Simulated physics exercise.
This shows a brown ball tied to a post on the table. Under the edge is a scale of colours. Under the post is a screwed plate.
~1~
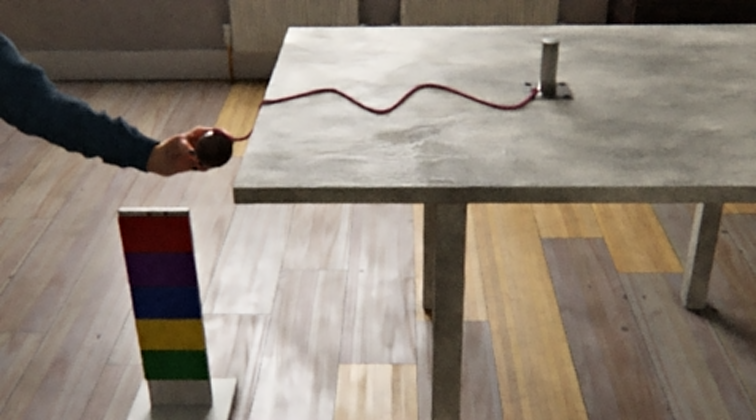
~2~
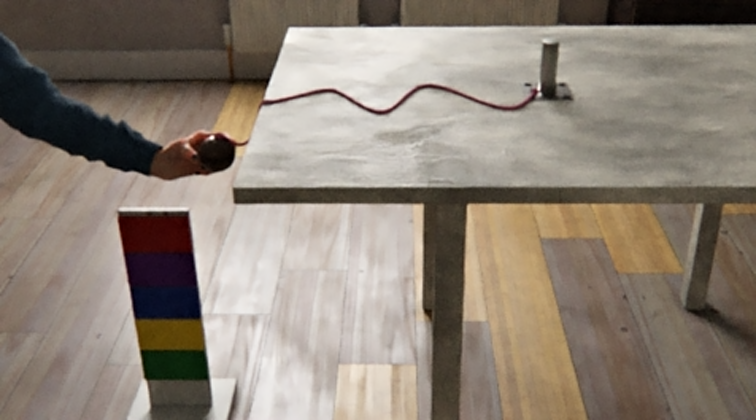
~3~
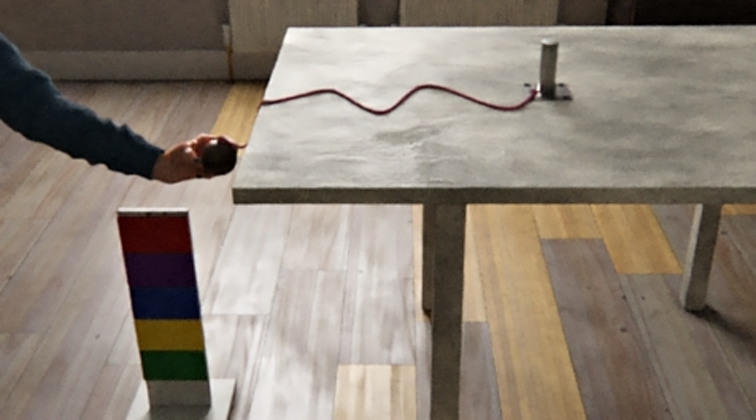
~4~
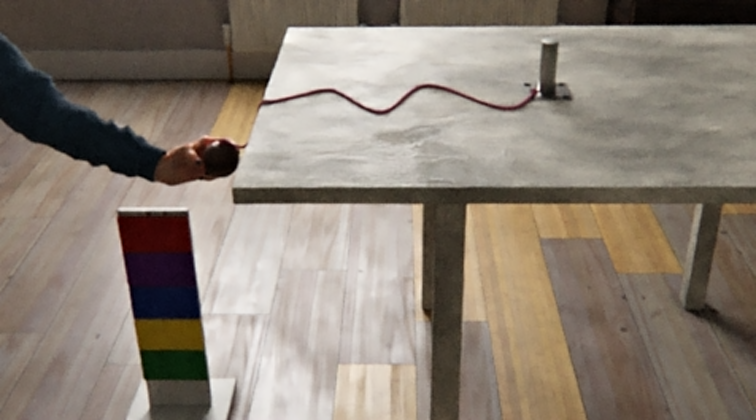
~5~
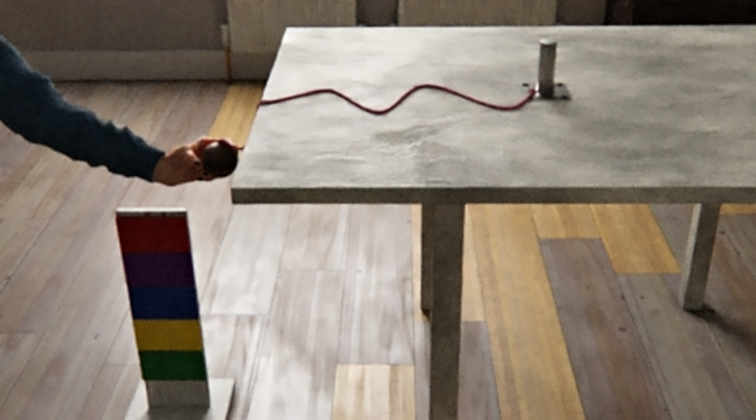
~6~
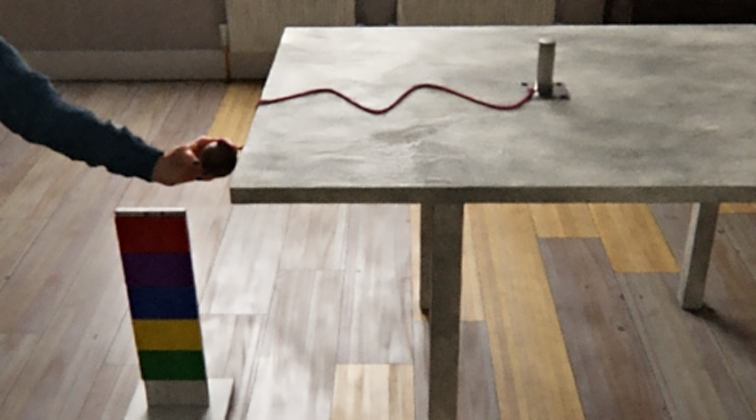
In a room with a plank floor, a hand holds a brown ball just off the left edge of a grey table, above a scale of coloured bands. A wavy dark red lace runs across the tabletop to a post. The hand and ball shift very slightly, then stay nearly still.
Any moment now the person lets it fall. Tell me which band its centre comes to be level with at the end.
Its centre comes to be level with the blue band.
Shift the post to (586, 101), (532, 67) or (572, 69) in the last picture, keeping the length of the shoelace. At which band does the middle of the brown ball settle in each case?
For the first it is purple, for the second blue, for the third purple.
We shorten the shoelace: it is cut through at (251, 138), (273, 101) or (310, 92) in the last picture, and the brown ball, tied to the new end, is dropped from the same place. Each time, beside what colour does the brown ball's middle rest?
Try by try, the answer is purple; red; no band.
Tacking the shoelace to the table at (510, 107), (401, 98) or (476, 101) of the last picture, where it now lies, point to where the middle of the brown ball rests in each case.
That would be (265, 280) for the first, (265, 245) for the second and (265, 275) for the third.
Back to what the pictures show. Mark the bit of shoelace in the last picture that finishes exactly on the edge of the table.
It's near (358, 105) in the last picture.
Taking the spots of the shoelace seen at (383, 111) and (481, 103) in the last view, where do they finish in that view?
To (290, 100) for the first and to (448, 94) for the second.
Early on, ball near (242, 299); level with blue.
Midway, ball near (301, 285); level with blue.
Near the end, ball near (261, 297); level with blue.
Finally, ball near (273, 295); level with blue. At blue.
